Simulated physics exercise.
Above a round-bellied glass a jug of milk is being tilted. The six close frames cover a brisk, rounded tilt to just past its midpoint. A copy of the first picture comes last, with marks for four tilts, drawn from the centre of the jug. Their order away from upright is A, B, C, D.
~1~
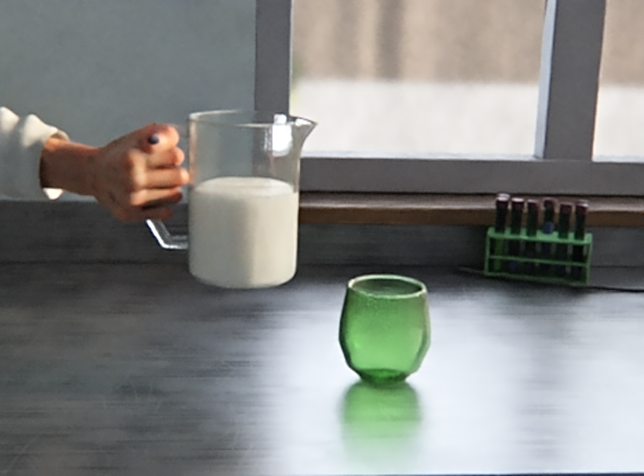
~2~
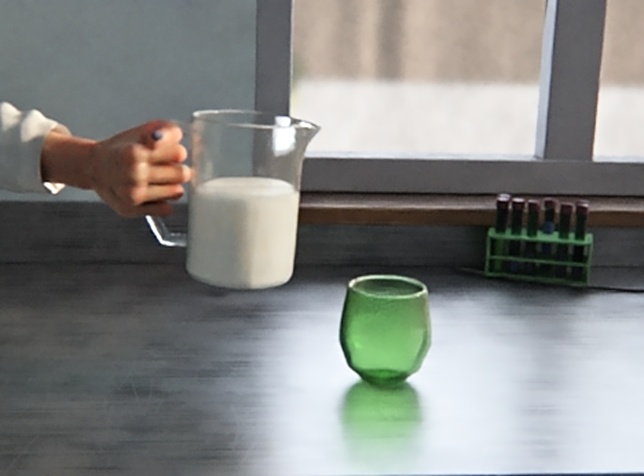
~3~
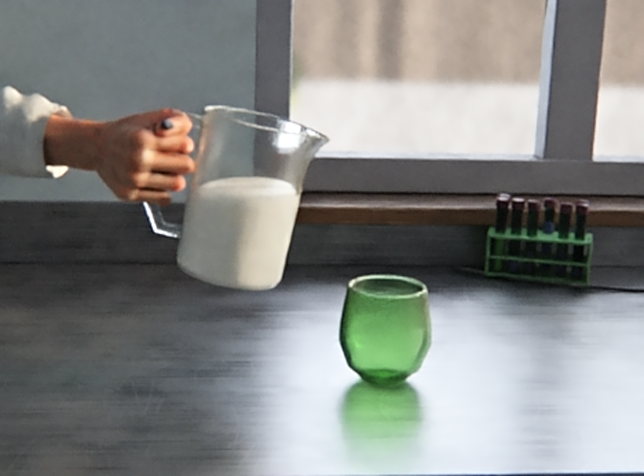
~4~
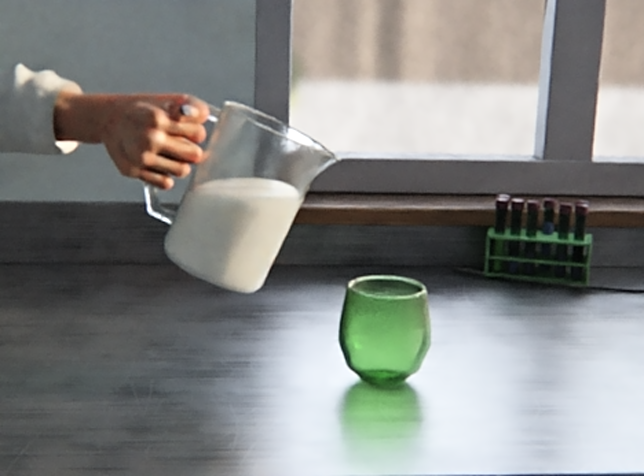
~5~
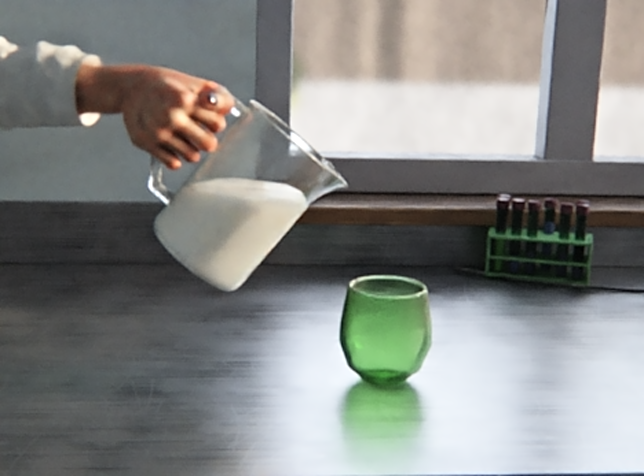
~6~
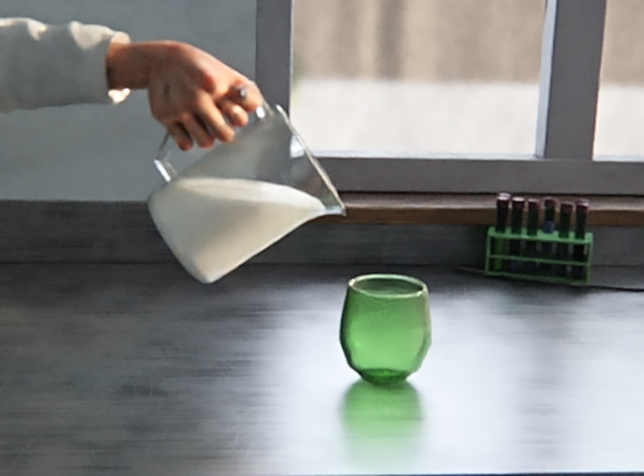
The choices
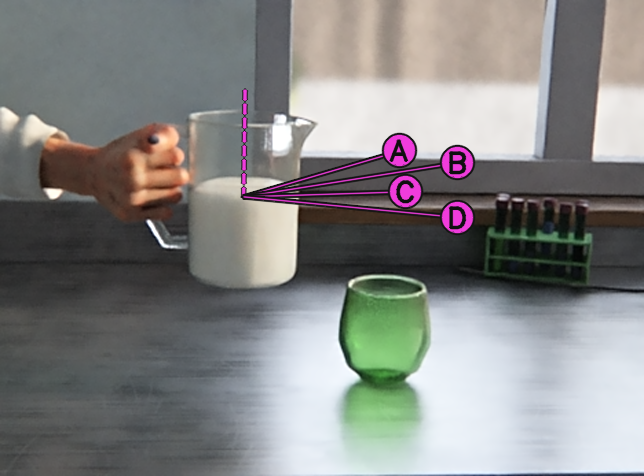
A hand steadily tilts a clear jug of milk rightward above a green glass.
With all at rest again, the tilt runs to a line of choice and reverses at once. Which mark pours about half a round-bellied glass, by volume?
Mark A.
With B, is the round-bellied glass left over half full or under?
Over.
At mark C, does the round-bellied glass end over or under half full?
Over.
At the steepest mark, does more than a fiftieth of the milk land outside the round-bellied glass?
Yes, it does.
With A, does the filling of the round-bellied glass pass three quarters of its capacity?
No.
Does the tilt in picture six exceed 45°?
Yes, it does.
On the marked copy, A at (383, 155); B at (441, 165); C at (388, 192); D at (440, 215).
For mark A, the round-bellied glass ends with about 50 % of what it can hold.
For mark B, the round-bellied glass ends with about 72 % of what it can hold.
For mark C, the round-bellied glass ends with about 81 % of what it can hold; 10 % of the milk is spilt.
For mark D, the round-bellied glass ends with about 72 % of what it can hold; 30 % of the milk is spilt.
